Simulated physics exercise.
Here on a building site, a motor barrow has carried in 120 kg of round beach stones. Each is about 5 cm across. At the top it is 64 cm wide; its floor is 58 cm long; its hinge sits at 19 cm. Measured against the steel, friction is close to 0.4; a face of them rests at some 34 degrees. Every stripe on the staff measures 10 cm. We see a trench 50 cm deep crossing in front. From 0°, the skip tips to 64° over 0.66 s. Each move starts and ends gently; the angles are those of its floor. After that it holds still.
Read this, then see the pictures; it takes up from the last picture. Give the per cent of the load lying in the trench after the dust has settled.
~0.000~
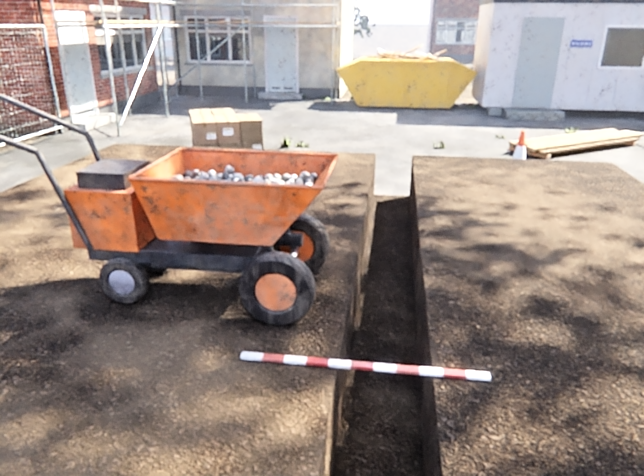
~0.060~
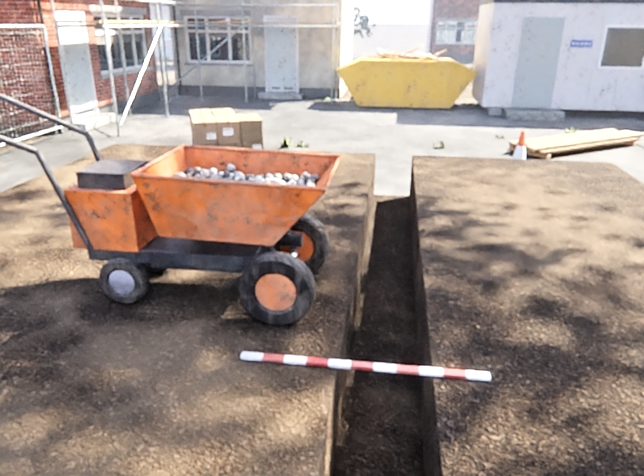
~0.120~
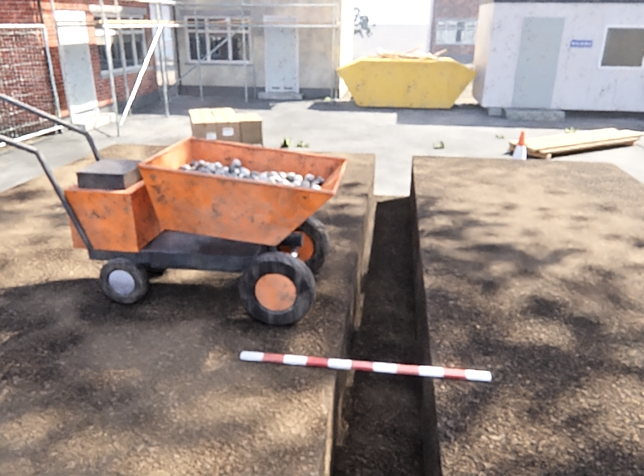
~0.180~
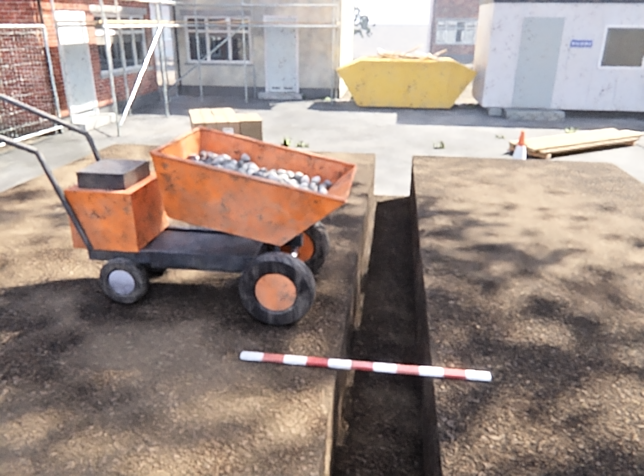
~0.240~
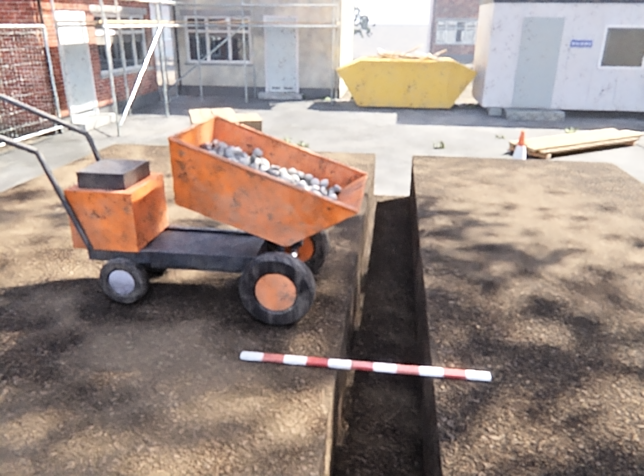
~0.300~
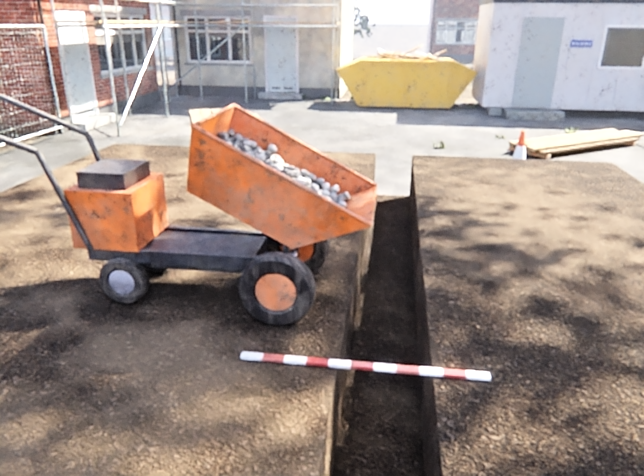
Close to 42 in every hundred.
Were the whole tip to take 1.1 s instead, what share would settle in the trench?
About 55 percent, I'd say.
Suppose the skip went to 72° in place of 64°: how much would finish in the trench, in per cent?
Share in trench: Approx. 40%.
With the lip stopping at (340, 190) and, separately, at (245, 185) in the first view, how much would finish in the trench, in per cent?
Roughly 25 in a hundred, then 100 in a hundred.
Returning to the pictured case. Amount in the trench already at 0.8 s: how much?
I'd put it near 5 per cent.
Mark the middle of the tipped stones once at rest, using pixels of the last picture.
Centre estimate: Around (449, 303).
After 0.5 s the floor is at 55°; 100 % in the skip; the foremost stones are at (372, 247).
After 0.8 s the floor is at 64°; 89 % in the skip, 7 % in the trench, 4 % past the trench; the foremost stones are at (444, 298).
After 1.1 s the floor is at 64°; 33 % in the skip, 12 % in the trench, 56 % past the trench; the foremost stones are at (581, 322).
After 3.1 s the floor is at 64°; 0 % in the skip, 42 % in the trench, 58 % past the trench; the foremost stones are past the picture's edge.
